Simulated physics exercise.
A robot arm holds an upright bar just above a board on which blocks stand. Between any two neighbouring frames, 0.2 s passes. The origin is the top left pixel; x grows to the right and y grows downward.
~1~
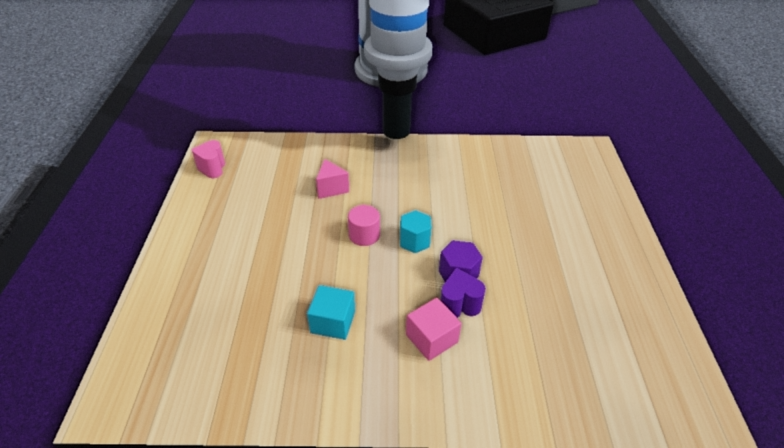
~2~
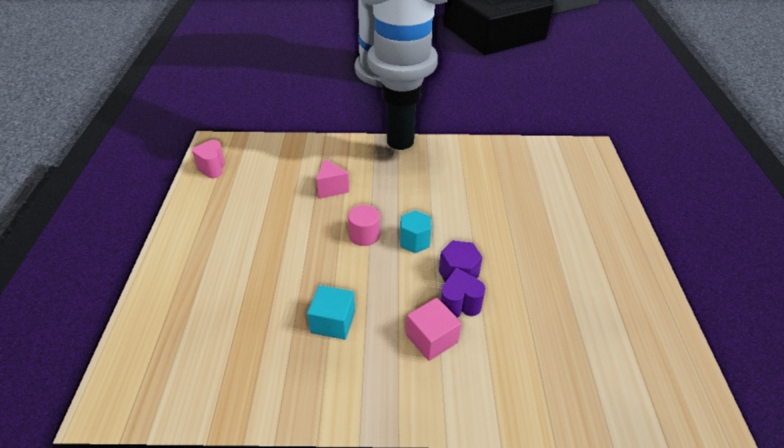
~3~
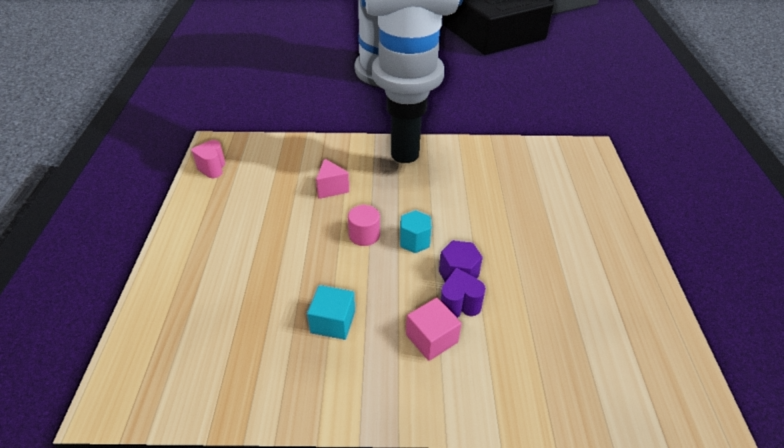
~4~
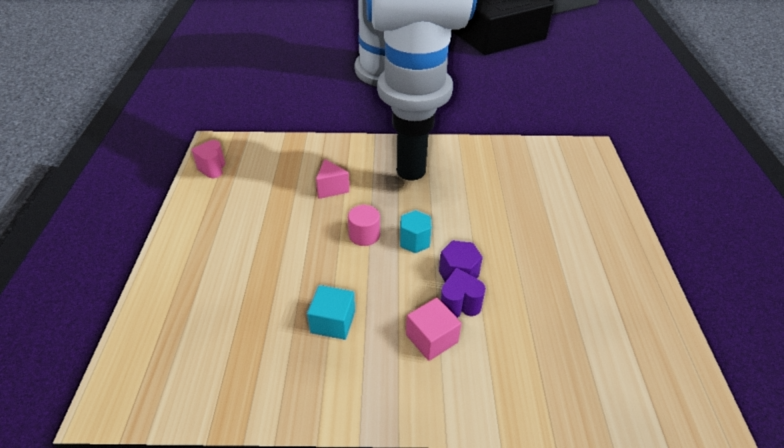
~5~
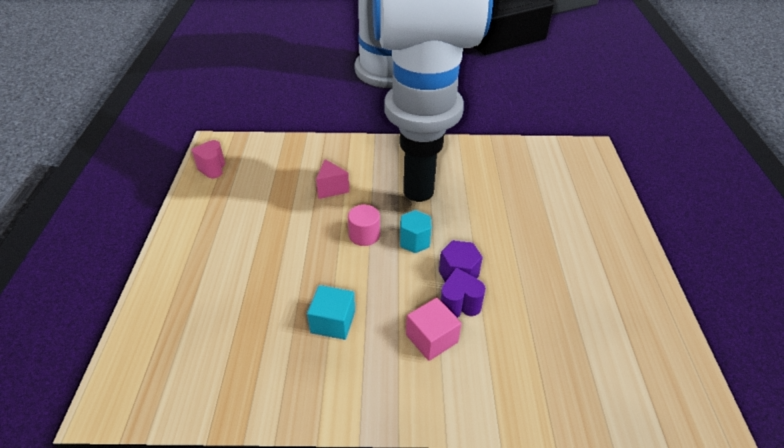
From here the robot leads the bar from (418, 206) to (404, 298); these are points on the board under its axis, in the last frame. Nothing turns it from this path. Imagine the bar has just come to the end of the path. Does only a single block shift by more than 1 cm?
My answer is no.
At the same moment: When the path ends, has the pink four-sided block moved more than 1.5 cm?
Yes, I think so.
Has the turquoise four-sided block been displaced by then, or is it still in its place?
It stays.
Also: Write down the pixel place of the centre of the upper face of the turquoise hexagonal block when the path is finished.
Its top middle is near (429, 301).
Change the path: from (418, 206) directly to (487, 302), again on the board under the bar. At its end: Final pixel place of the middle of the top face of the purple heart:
It ends at (476, 344).
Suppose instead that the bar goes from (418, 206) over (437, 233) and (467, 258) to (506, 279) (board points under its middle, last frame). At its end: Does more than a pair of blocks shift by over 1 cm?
It seems so.
The first path, step by step. One third of the way, bar at (414, 219); turquoise hexagonal block at (415, 238).
Two thirds of the way, bar at (409, 250); turquoise hexagonal block at (420, 269), turned 40° anticlockwise.
At the end, bar at (404, 284); turquoise four-sided block not moved; turquoise hexagonal block at (429, 301), turned 85° anticlockwise; pink four-sided block at (443, 333), turned 15° clockwise; purple hexagonal block not moved.
